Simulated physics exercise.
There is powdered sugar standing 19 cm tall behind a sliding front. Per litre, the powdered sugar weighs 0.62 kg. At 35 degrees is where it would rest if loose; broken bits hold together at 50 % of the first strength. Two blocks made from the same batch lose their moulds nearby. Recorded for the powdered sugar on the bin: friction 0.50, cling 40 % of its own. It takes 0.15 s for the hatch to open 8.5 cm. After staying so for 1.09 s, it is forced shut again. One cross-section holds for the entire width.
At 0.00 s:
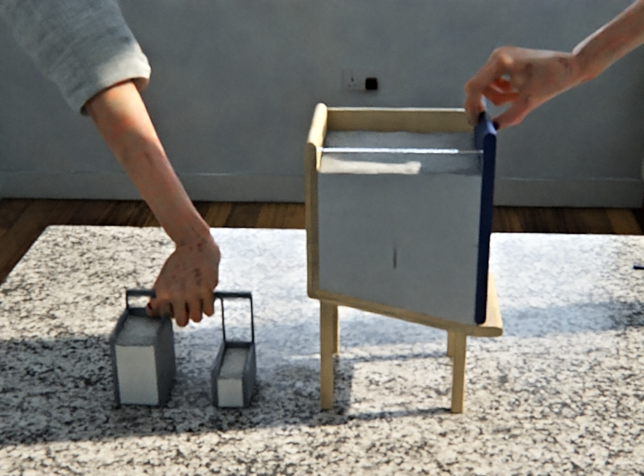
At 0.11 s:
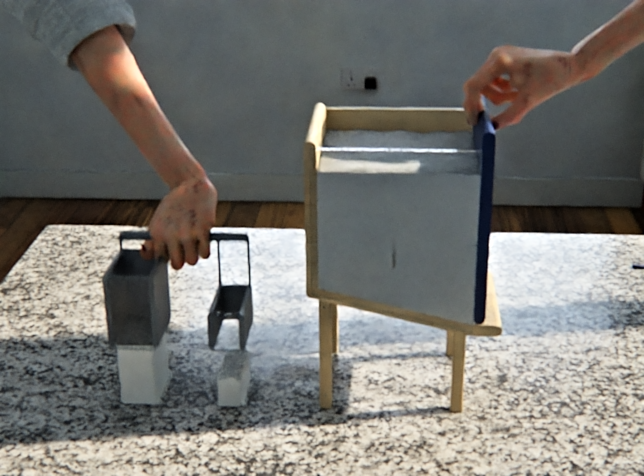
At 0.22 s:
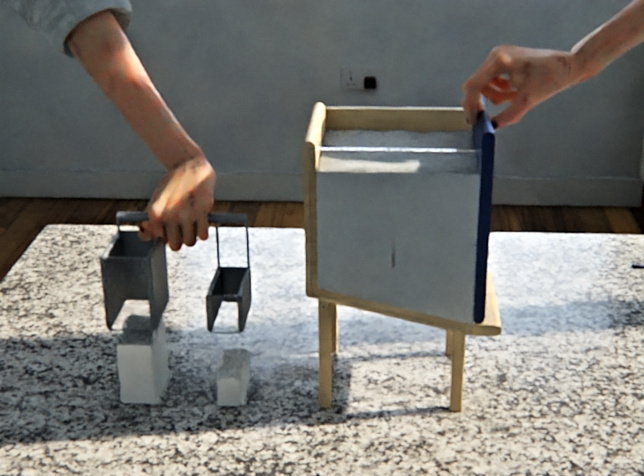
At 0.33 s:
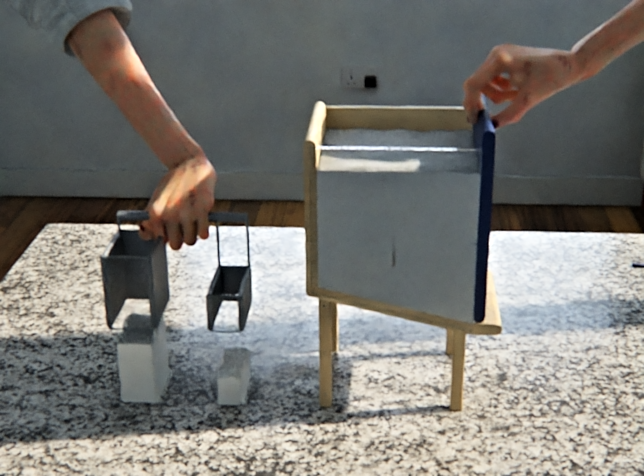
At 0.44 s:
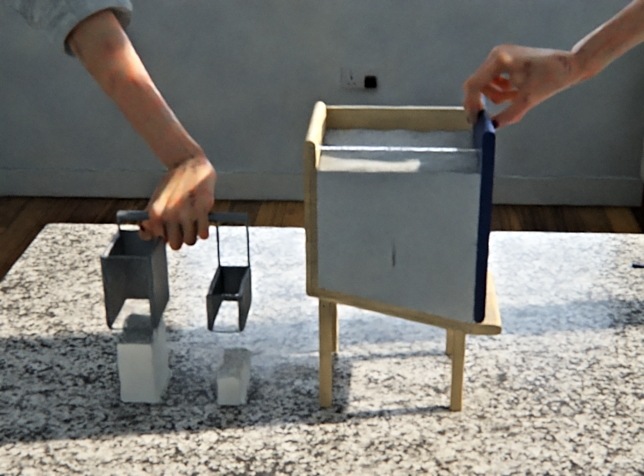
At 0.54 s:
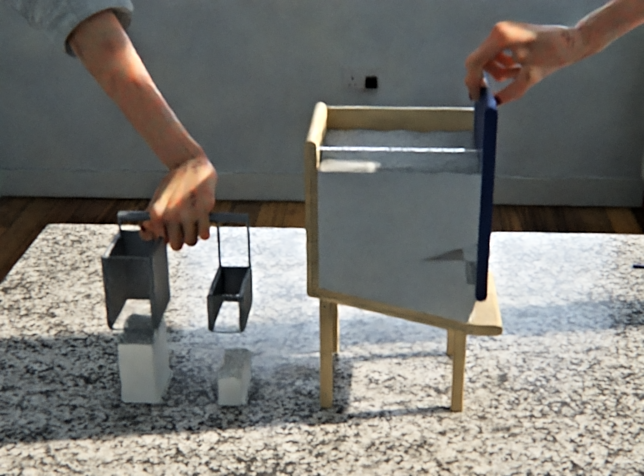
A hand at the left lifts two joined grey moulds off a pair of pale blocks, one taller than the other, on a speckled white tabletop, seen from the front and slightly above by a still camera. At the right, a pale wooden bin on legs holds white powder behind a clear face. The moulds hang still, then another hand raises the bin's blue hatch slightly.
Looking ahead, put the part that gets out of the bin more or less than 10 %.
The result comes out lower than 10 %.
By 0.84 s, the hatch is 8.5 cm open and 0 % is out.
By 1.18 s, the hatch is 8.5 cm open and 0 % is out.
By 1.53 s, the hatch is 8.5 cm open and 0 % is out.
By 1.88 s, the hatch is 2.0 cm open and 0 % is out.
By 2.12 s, at the end, the hatch is shut and 1 % is out.
